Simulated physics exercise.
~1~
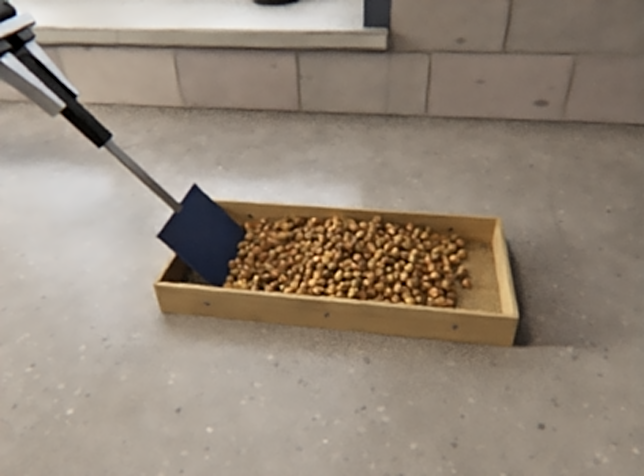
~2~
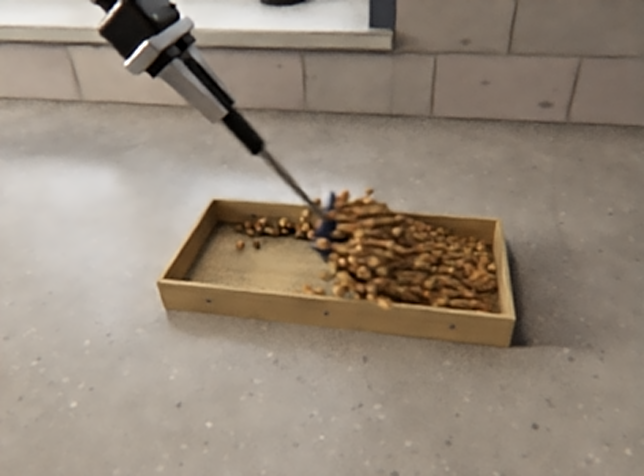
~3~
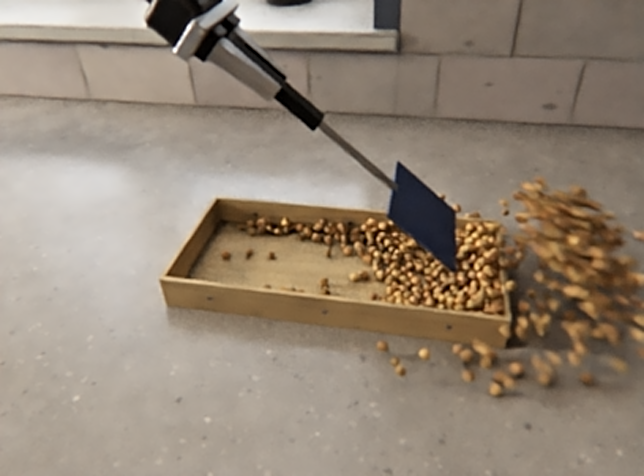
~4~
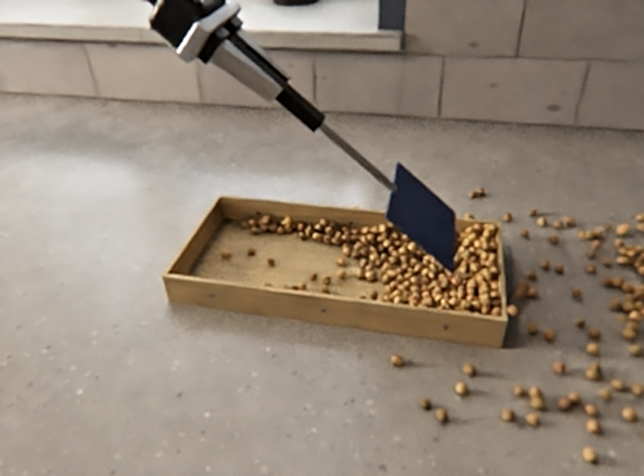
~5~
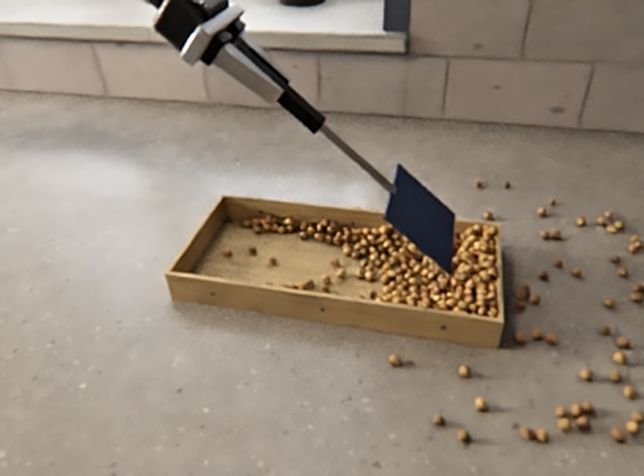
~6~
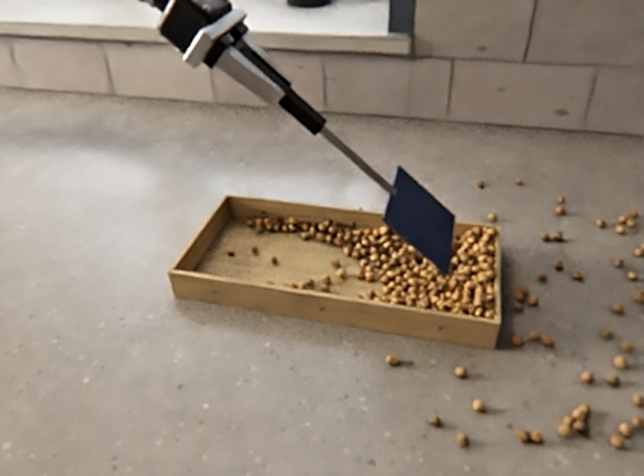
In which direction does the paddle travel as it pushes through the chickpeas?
The paddle travels to the right, going from the left end of the tray toward the right end.
